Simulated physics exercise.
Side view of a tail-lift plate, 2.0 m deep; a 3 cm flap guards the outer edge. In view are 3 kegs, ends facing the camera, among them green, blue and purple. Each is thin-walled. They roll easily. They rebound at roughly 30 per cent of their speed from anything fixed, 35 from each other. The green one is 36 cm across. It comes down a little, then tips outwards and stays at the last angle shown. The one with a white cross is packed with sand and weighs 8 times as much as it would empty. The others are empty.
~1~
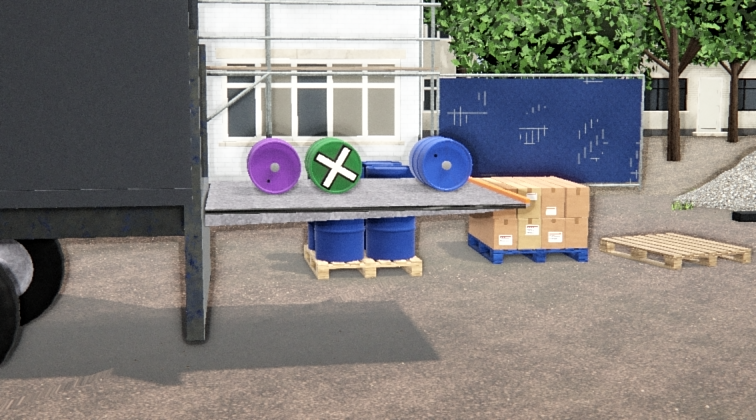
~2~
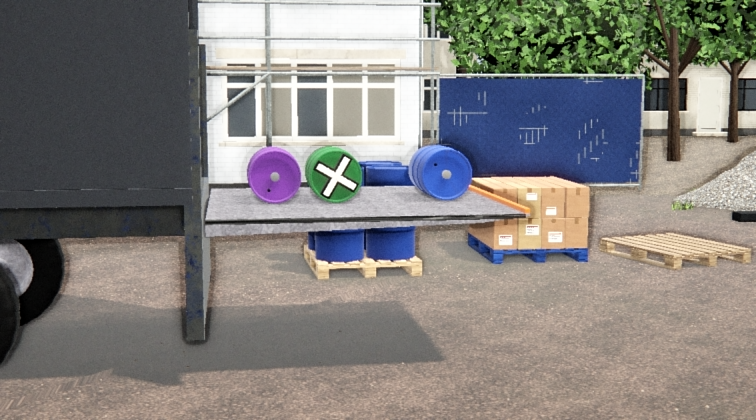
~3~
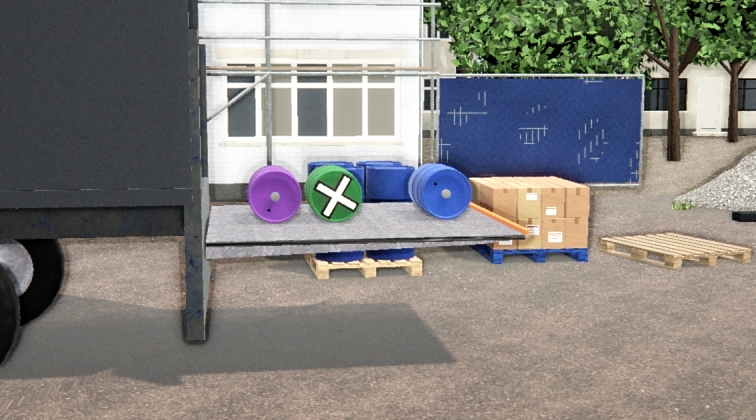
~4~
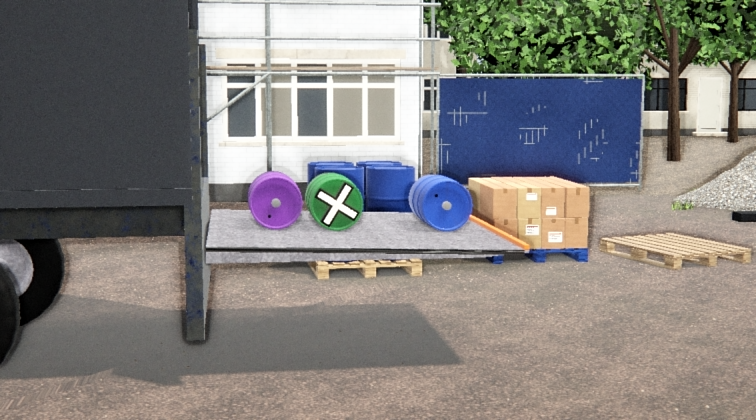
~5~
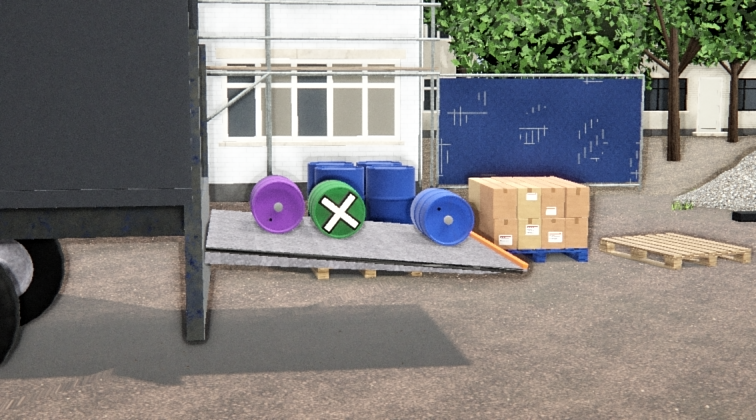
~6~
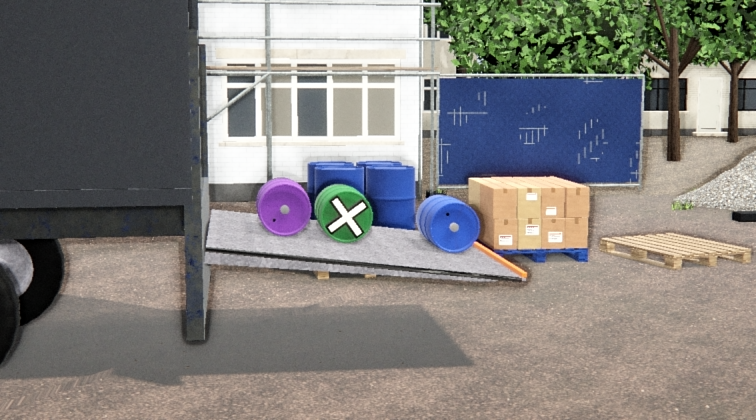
A truck's tail-lift plate carrying a purple, a green and a blue barrel lowered, then tilted down toward its right edge, and the three barrels rolled slightly to the right along the slope.
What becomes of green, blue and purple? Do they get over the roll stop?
The green keg jumps the stop, the blue jumps the stop, the purple gets over the stop.
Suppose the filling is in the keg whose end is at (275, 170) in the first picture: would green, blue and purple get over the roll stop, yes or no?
Then green yes, blue yes, purple yes.
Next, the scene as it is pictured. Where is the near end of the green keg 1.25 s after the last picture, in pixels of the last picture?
Around (474, 230).
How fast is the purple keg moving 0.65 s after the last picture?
Roughly 0.6 m/s.
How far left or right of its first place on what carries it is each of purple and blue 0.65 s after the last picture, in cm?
Purple 30 right, blue 30 right.
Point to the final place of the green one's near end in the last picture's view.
Around (524, 319).
Another 0.65 s on from the last picture, green is on the plate, 70 cm from the stop, rolling right; blue is on the plate, 5 cm from the stop, rolling right; purple is on the plate, 115 cm from the stop, rolling right; 0 gone from the plate.
Another 1.25 s on from the last picture, green is on the plate, 15 cm from the stop, rolling right; blue is over the stop and falling; purple is on the plate, 70 cm from the stop, rolling right; 1 gone from the plate.
Another 2.05 s on from the last picture, green is off the lift, on the ground; blue is off the lift, on the ground; purple is over the stop and falling; 3 gone from the plate.
In the end (4.35 s after the last picture), green is on the ground; blue is off the lift, on the ground; purple is on the ground; 3 gone from the plate.
